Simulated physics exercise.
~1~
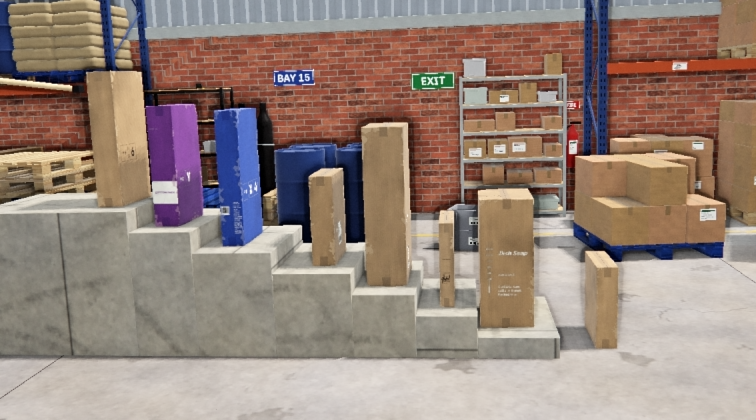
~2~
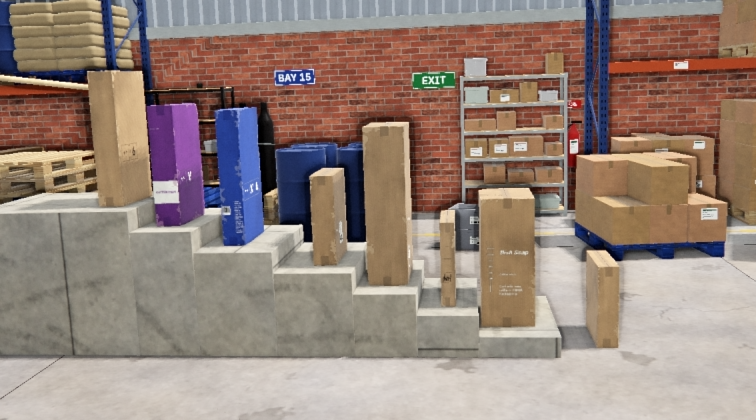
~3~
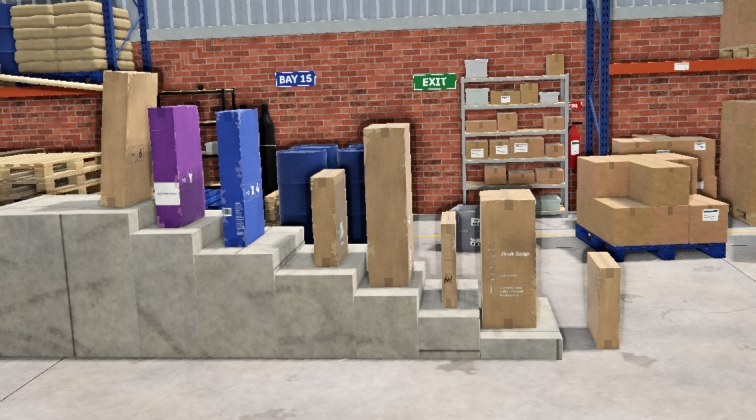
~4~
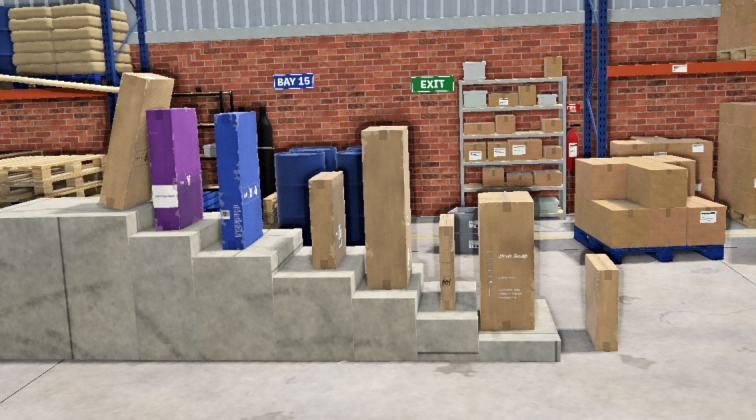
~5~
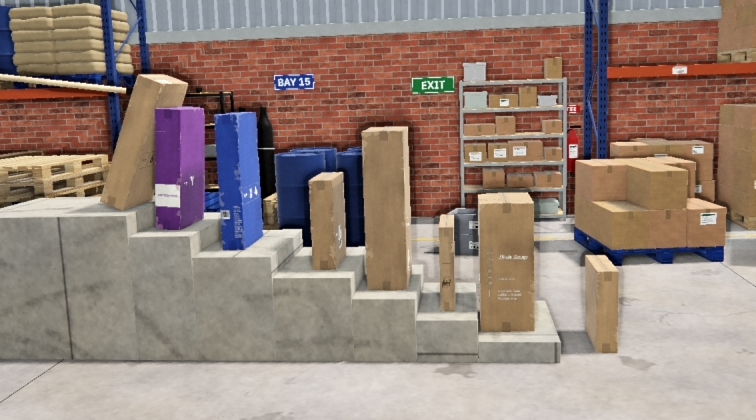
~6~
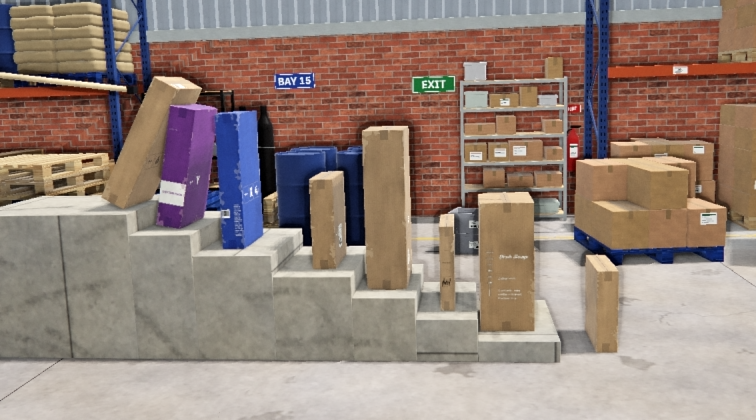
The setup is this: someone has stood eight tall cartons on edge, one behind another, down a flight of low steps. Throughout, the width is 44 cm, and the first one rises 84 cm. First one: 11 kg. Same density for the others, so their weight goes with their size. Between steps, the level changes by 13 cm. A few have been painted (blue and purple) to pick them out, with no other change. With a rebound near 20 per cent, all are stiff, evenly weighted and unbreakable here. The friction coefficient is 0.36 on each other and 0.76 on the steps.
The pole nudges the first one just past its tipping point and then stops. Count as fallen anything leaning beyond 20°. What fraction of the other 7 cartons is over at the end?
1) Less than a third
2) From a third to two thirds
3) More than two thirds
The answer is 3.
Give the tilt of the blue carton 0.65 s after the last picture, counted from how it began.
Near 50 degrees from where it started.
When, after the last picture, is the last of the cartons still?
Close to 2.5 seconds.
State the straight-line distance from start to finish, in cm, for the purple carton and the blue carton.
Moved: Purple 50, blue 60.
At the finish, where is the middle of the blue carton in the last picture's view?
At about (326, 227).
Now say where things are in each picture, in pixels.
In the first frame (we follow the side turned to the camera), pole end (75, 89) 15 cm from the first carton; purple carton (189, 163); blue carton (229, 179); no other piece has moved.
The second frame shows pole end 36 mm from the first carton; purple carton (190, 163).
The third frame shows pole end pushing; purple carton (191, 164); no other piece has moved.
The fourth frame shows pole end pushing; purple carton (189, 167); no other piece has moved.
The fifth frame shows pole end (129, 91) stopped; purple carton (193, 167) tipped 4°; one has shifted.
The sixth frame shows pole end (129, 90) stopped; purple carton (200, 167) tipped 11°; blue carton (230, 182); one has shifted.
Then, 0.65 s on from the sixth picture, 2 of the 7 other cartons over; purple carton tipped 67°; blue carton tipped 46°.
Then, 2.07 s on from the sixth picture, 6 of the 7 other cartons over; purple carton lying flat; blue carton lying flat.
Finally, 7 of the 7 other cartons over; purple carton lying flat; blue carton lying flat. That is 100 per cent. Not one is left standing. Seen by the last camera, middles, purple carton near (248, 208), blue carton near (326, 227).
